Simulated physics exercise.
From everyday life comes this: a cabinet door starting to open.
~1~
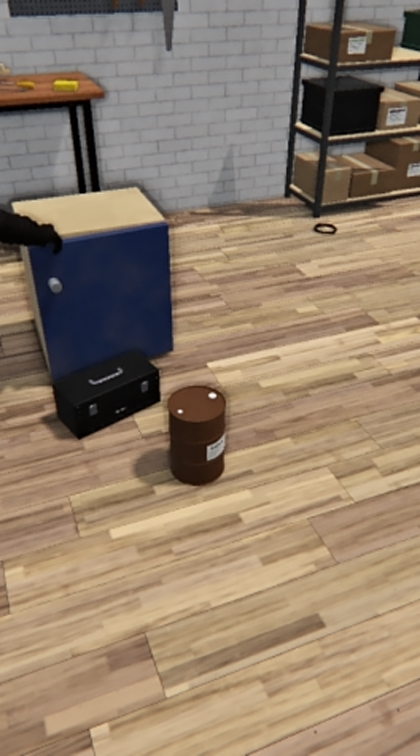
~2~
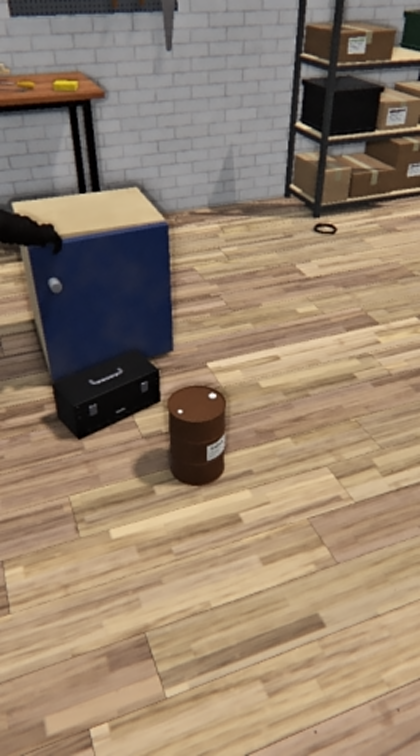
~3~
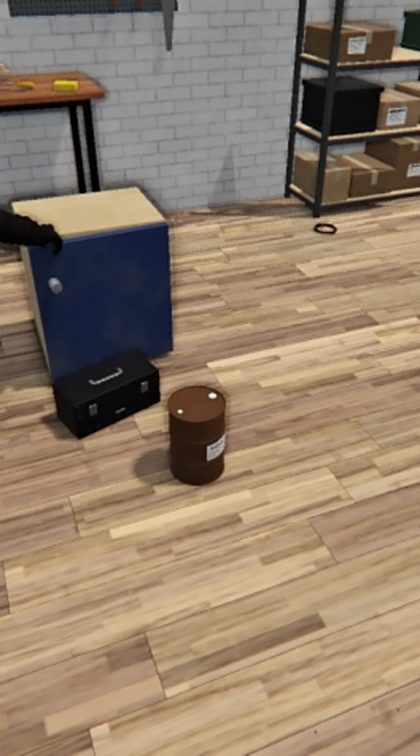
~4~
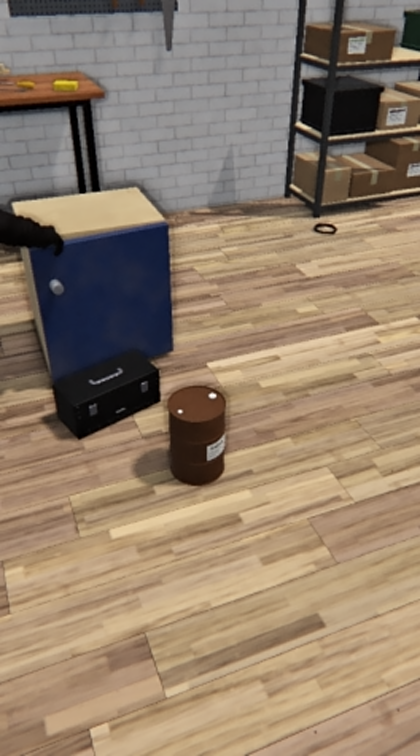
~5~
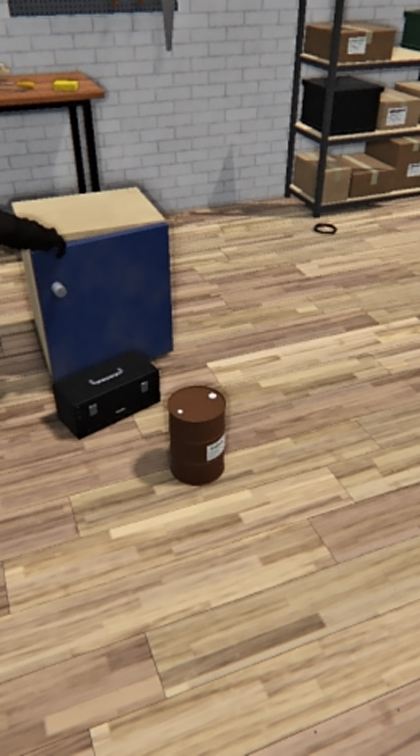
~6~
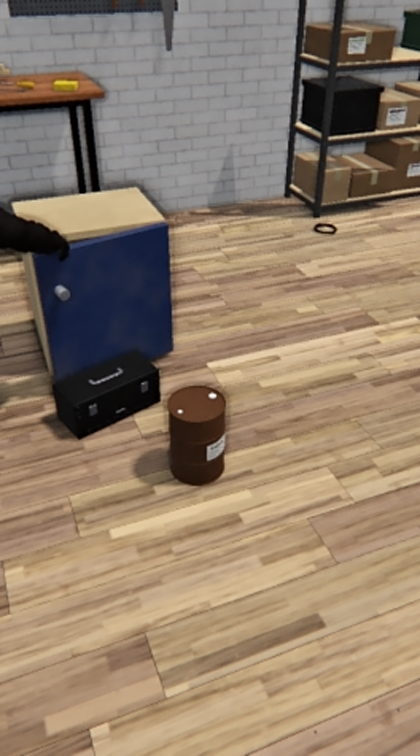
The blue cabinet door stayed nearly shut at first, then swung open slightly as a dark arm moved at its left edge, while the black toolbox and brown canister in front sat still.
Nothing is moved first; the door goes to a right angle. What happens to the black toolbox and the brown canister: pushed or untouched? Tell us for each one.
The black toolbox is going to get moved, the brown canister is going to get moved.
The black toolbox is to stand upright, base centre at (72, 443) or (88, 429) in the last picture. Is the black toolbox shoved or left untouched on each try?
Result, first setting: It gets pushed; second setting: It gets pushed.
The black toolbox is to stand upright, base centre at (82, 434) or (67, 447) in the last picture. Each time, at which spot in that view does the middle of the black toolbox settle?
First setting: About (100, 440); second: About (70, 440).
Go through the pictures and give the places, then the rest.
The first picture shows door 4° open; black toolbox (108, 393); brown canister (197, 436); door (110, 306).
The second picture shows door 4° open; brown canister (197, 436); door (110, 306).
The third picture shows door 4° open; black toolbox (108, 393); door (110, 307).
The fourth picture shows door 6° open; brown canister (197, 436); door (110, 307).
The fifth picture shows door 9° open; black toolbox (108, 393); door (112, 309).
The sixth picture shows door 12° open; black toolbox (108, 393); brown canister (197, 436); door (114, 311).
Then, 1.02 s later than the last frame, door 56° open; black toolbox shifted about its own width near (162, 408); brown canister at rest near (198, 436).
When it is over, the black toolbox gets knocked, near (244, 419); the brown canister gets knocked, near (255, 450).
